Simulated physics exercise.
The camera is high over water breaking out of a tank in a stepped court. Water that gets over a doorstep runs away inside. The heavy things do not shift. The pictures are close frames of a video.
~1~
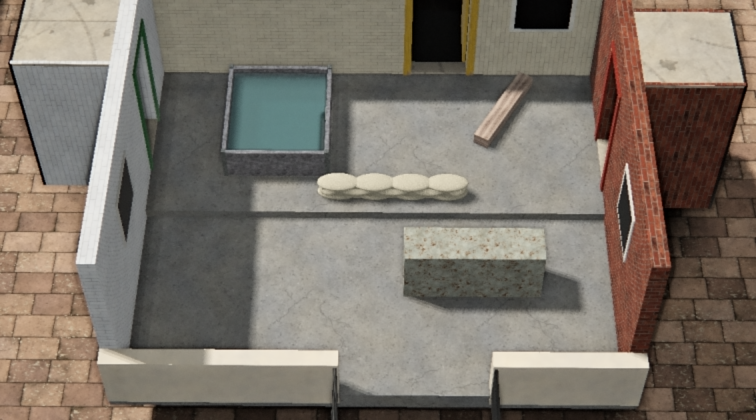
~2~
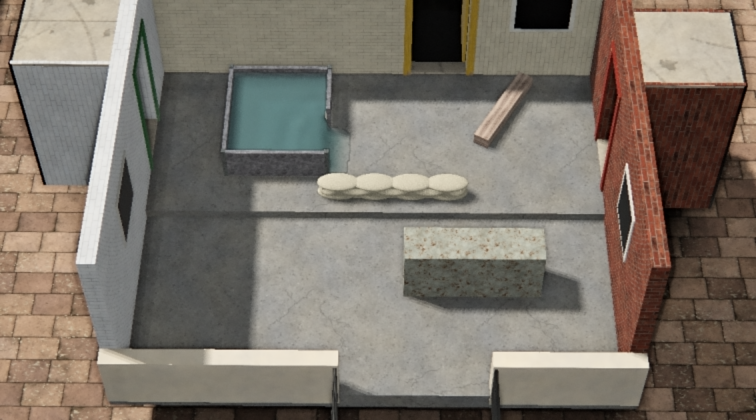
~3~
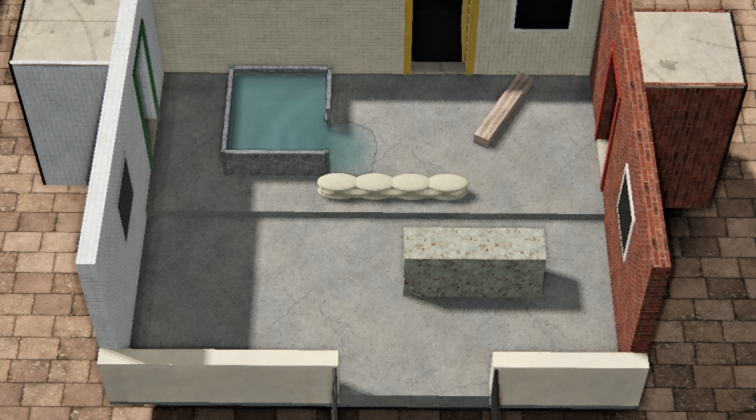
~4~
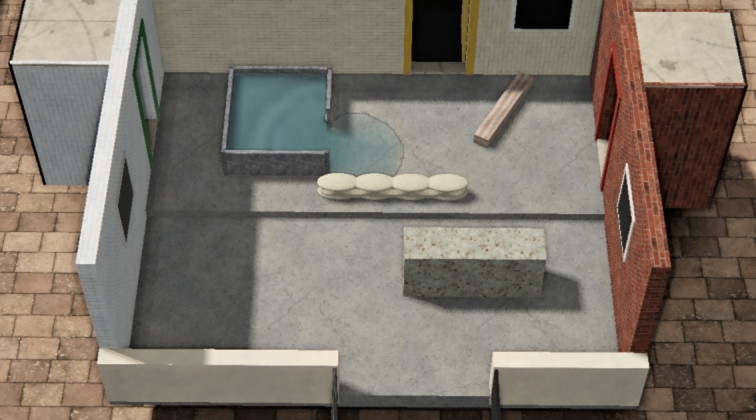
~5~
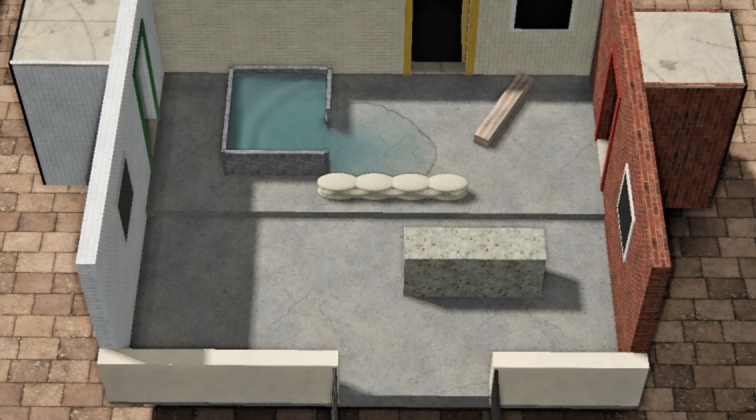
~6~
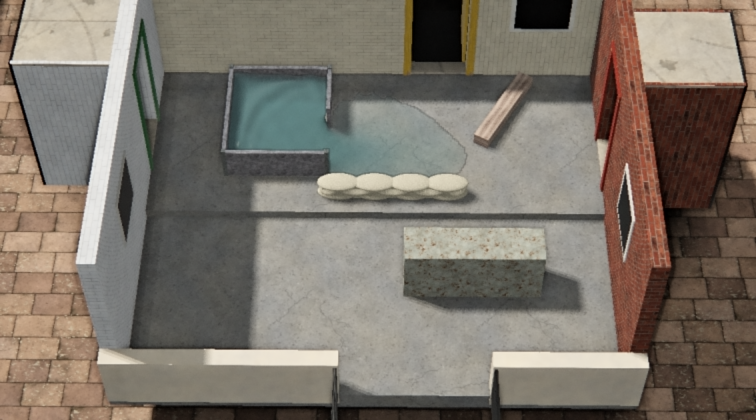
Water pouring through a gap in the right side of a square tank and spreading rightward across a grey courtyard floor.
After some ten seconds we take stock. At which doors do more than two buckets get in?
One by one: The red door lets in a lot; the green door admits no more than that; the yellow door lets in a lot.
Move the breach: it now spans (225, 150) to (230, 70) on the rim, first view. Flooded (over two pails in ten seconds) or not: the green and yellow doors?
One by one: Green goes over, yellow lets less in.
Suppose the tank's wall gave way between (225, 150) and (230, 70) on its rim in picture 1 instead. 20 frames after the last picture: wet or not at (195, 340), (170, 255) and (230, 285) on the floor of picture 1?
As listed: Flooded, awash, flooded.
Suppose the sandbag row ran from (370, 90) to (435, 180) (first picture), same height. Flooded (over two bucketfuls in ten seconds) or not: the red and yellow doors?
Red takes less; yellow stays under.
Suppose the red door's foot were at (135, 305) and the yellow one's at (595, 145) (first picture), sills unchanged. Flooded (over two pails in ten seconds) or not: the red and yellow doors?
The red door keeps below it; the yellow door passes that mark.
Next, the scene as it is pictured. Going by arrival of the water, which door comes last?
That is the one in green.
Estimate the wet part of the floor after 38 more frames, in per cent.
Close to 40 %.
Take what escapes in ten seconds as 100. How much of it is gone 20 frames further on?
Close to 45 %.
A moment on, water covers 15 % of the floor; the red door not reached, the green door not reached, the yellow door not reached.
Next, water covers 20 % of the floor; the red door under two buckets in, the green door not reached, the yellow door wet at the sill, nothing in.
Then, water covers 30 % of the floor; the red door far over two buckets in, the green door not reached, the yellow door under two buckets in.
Later, water covers 40 % of the floor; the red door far over two buckets in, the green door not reached, the yellow door over two buckets in.
In the end, water covers 55 % of the floor; the red door far over two buckets in, the green door wet at the sill, nothing in, the yellow door over two buckets in.
